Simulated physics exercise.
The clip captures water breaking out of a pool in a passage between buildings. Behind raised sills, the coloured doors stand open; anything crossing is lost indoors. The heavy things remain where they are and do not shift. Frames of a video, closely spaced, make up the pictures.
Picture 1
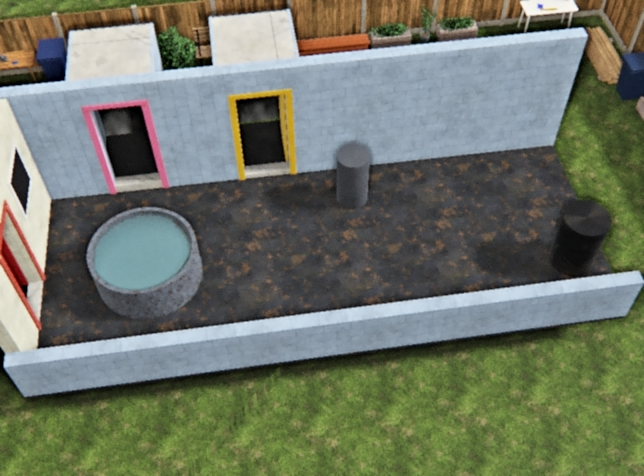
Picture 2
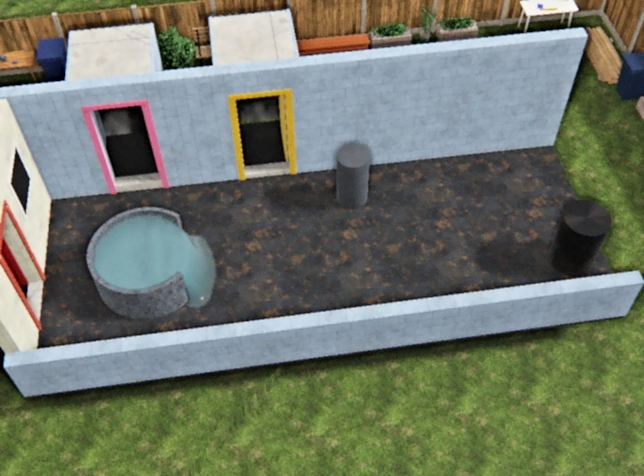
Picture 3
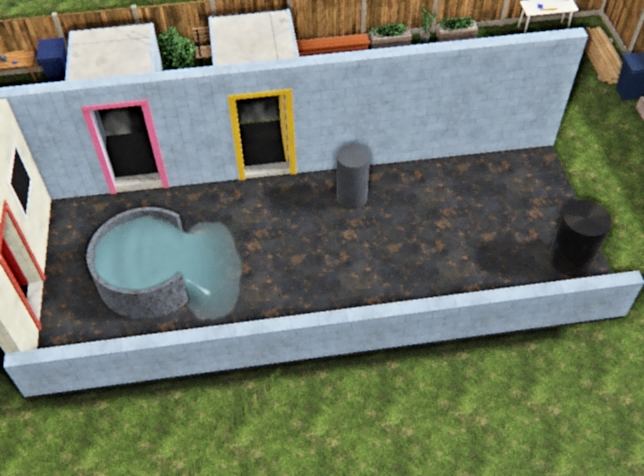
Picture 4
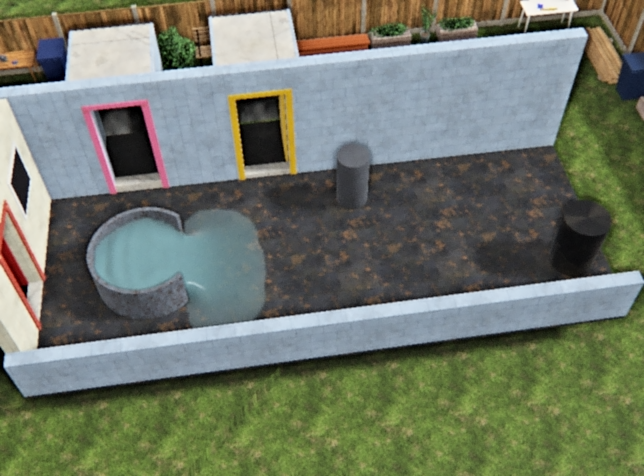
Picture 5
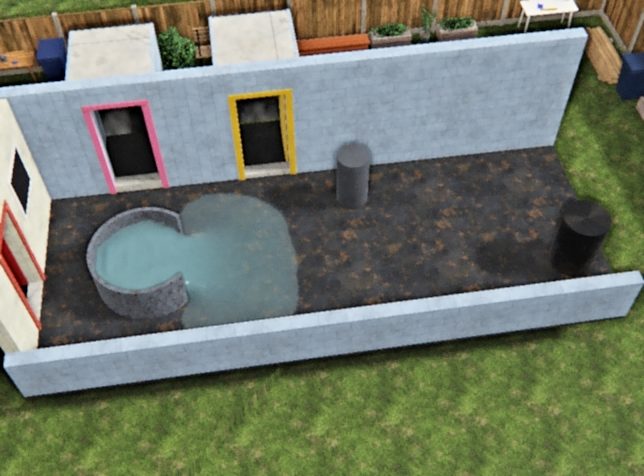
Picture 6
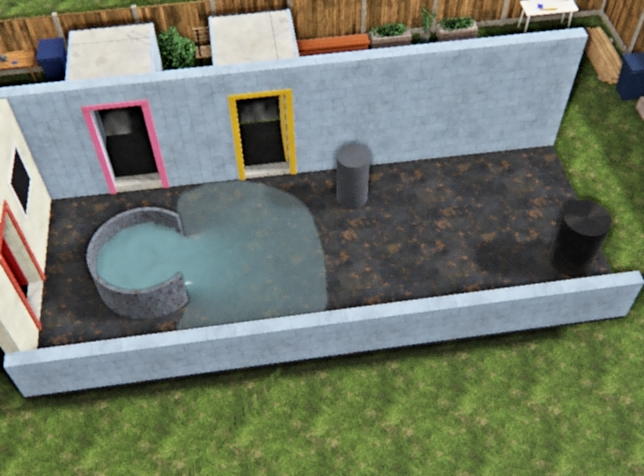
Water in a round stone tank sat still, then poured out through a gap in its right side and spread rightward across the dark paved floor, past the pink and yellow doorways.
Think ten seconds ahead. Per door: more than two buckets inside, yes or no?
Per door - yellow door: No, red door: No, pink door: No.
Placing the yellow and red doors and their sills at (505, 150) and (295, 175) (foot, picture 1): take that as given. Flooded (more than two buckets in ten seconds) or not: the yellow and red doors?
The yellow door stays within it, and the red door exceeds it.
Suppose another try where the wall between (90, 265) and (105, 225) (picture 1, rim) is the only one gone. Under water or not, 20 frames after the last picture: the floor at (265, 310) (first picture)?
There: Not flooded.
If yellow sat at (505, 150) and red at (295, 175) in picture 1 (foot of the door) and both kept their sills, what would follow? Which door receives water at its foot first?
The red-painted one.
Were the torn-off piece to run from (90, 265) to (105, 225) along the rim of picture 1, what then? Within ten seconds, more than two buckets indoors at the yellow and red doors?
Result - yellow door: Misses the line; red door: Clears the line.
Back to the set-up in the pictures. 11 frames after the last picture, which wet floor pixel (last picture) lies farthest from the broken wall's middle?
I'd go with roughly (562, 304).
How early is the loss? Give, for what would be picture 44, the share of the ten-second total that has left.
My guess would be around 65 percent.
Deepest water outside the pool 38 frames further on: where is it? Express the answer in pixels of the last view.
It will be deepest around (546, 263).
A moment on, water covers 40 % of the floor; the yellow door wet at the sill, nothing in, the red door not reached, the pink door not reached.
Next, water covers 60 % of the floor; the yellow door under two buckets in, the red door not reached, the pink door not reached.
Then, water covers 75 % of the floor; the yellow door under two buckets in, the red door not reached, the pink door not reached.
Later, water covers 75 % of the floor; the yellow door under two buckets in, the red door not reached, the pink door not reached.
In the end, water covers 55 % of the floor; the yellow door under two buckets in, the red door not reached, the pink door not reached.
